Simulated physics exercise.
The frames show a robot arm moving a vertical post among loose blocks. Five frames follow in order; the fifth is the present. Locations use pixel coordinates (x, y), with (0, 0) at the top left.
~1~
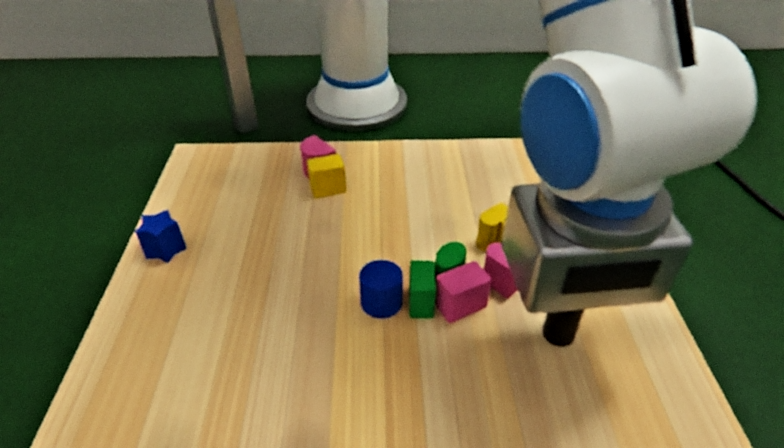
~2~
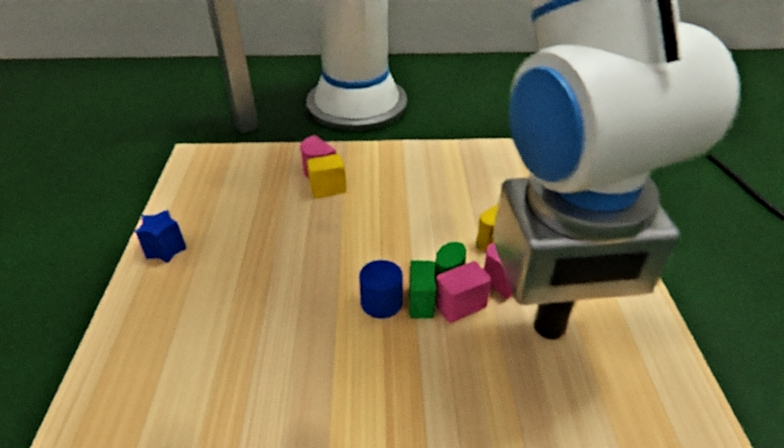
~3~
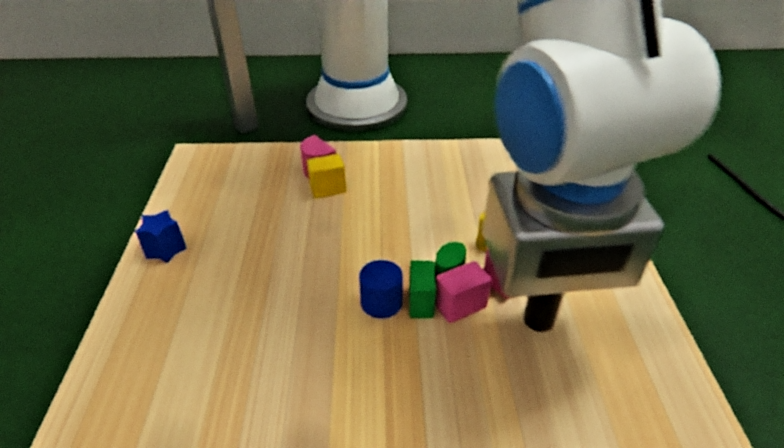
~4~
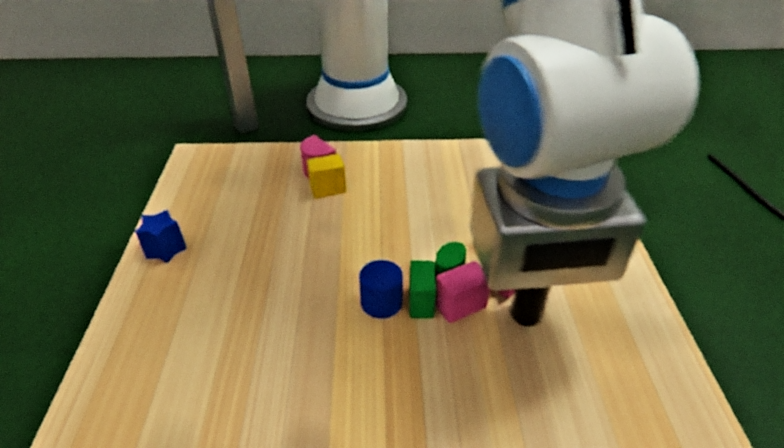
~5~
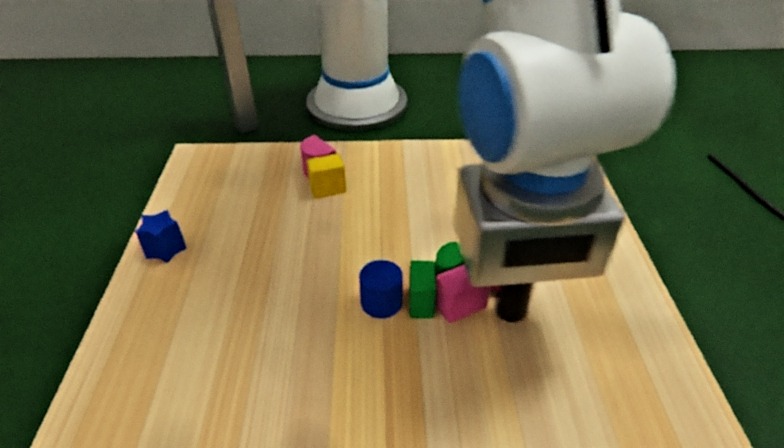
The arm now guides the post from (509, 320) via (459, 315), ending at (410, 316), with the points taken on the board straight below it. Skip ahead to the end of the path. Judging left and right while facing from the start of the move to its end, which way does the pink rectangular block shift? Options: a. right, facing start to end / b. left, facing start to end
It's a.
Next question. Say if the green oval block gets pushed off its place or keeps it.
It shifts position.
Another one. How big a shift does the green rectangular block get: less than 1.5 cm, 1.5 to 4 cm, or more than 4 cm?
It ends 1.5 to 4 cm away.
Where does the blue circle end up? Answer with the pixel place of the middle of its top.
It comes to (354, 270).
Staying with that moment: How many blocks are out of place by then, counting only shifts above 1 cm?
Blocks displaced: At least 3.
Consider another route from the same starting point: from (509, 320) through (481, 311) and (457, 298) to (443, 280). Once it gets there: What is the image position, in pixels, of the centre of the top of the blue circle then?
Somewhere near (359, 275).
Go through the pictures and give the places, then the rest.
Post tip (558, 334); block tops, blue circle (381, 275); green rectangular block (423, 275); green oval block (451, 254); pink rectangular block (464, 277), in the first picture.
Post (549, 327); blocks unchanged, in the second picture.
Post (539, 320); blocks unchanged, in the third picture.
Post (526, 315); blocks unchanged, in the fourth picture.
Post (511, 311); blue circle (381, 275); green rectangular block (423, 275); green oval block (451, 254); pink rectangular block (464, 277), in the fifth picture.
What follows on the original path. Halfway along, post (459, 306); blue circle (370, 274); green rectangular block (404, 269), turned 20° anticlockwise; green oval block (439, 245), turned 20° clockwise; pink rectangular block (442, 268).
At the end, post (410, 307); blue circle (354, 270); green rectangular block (394, 265), turned 20° clockwise; green oval block (438, 242), turned 25° clockwise; pink rectangular block (436, 264), turned 20° clockwise.
